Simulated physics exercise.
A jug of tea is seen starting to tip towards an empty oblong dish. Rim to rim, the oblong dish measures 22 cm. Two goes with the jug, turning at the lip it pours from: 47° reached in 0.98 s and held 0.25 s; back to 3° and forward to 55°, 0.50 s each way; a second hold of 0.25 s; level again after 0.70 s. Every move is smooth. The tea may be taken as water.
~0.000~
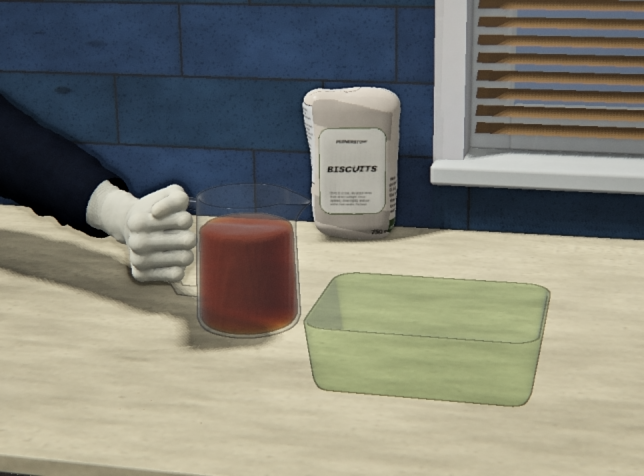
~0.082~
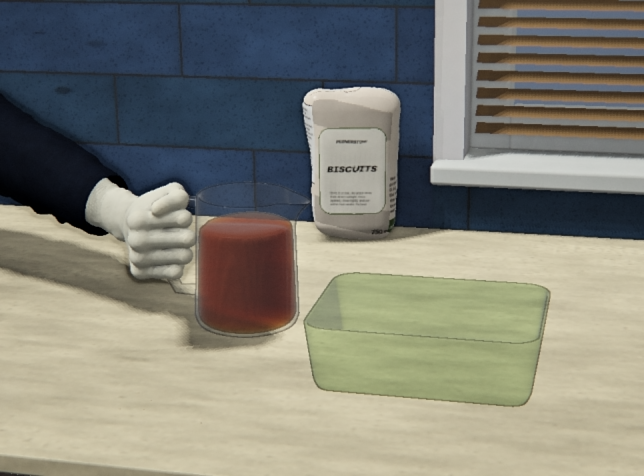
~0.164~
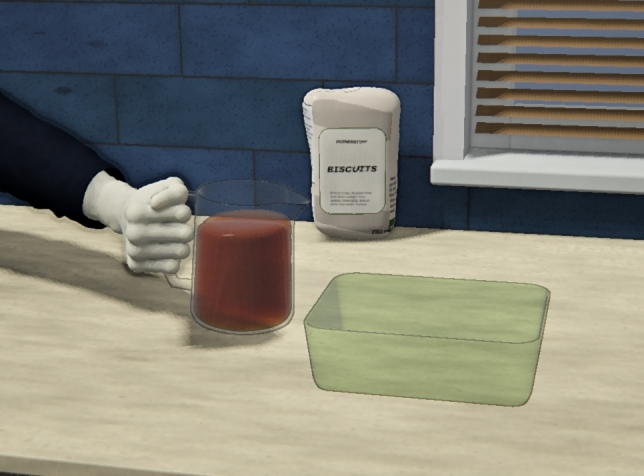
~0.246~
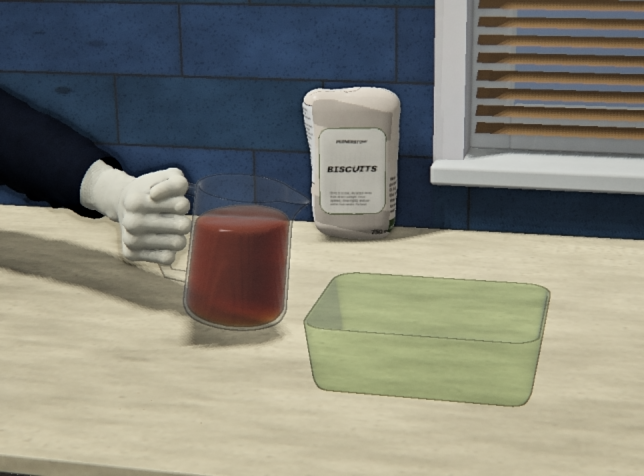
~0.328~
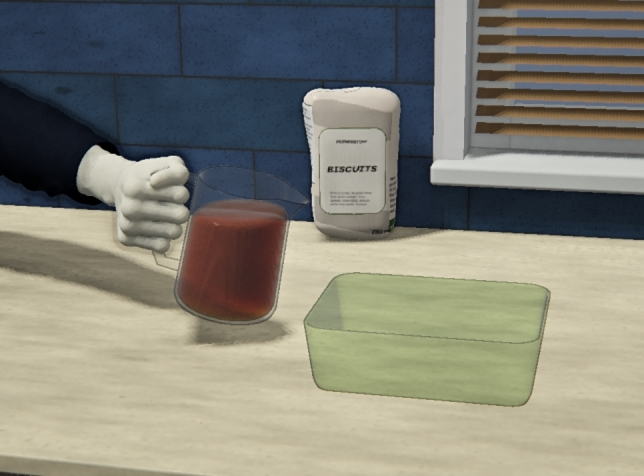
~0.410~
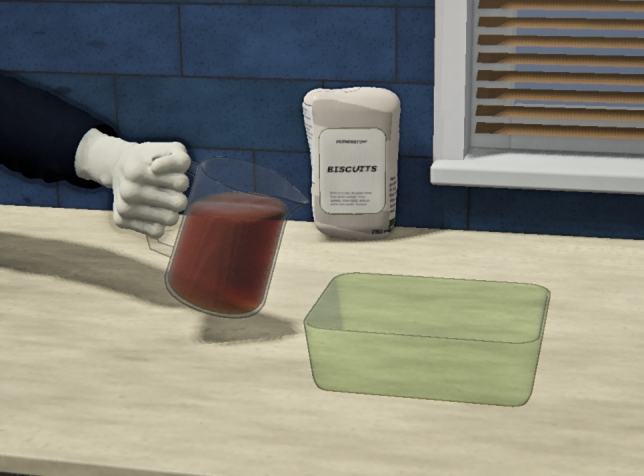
In this clip, a white-gloved hand holds a clear jug of reddish-brown liquid on a pale counter beside an empty green oblong dish, then gradually tilts it toward the dish, its base lifting and swinging slightly left.
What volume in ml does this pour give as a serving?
I would say about 195 ml.
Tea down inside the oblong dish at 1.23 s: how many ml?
Contents at that moment: Approx. 70 ml.
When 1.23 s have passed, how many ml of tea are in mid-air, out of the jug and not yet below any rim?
Estimate: Close to 25 ml.
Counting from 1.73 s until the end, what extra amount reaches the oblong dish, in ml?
It picks up around 90 ml.
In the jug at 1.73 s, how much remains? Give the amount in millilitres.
Around 610 ml remain.
By 1.23 s the tilt is 47° and the oblong dish has 65 ml, the jug 630 ml, and 0 ml is on the work surface.
By 1.73 s the tilt is 3° and the oblong dish has 100 ml, the jug 615 ml, and 5 ml is on the work surface.
By 2.48 s the tilt is 55° and the oblong dish has 140 ml, the jug 540 ml, and 5 ml is on the work surface.
By 2.98 s the tilt is 10° and the oblong dish has 195 ml, the jug 515 ml, and 10 ml is on the work surface.
At rest the oblong dish has 195 ml, the jug 515 ml, and 10 ml is on the work surface.
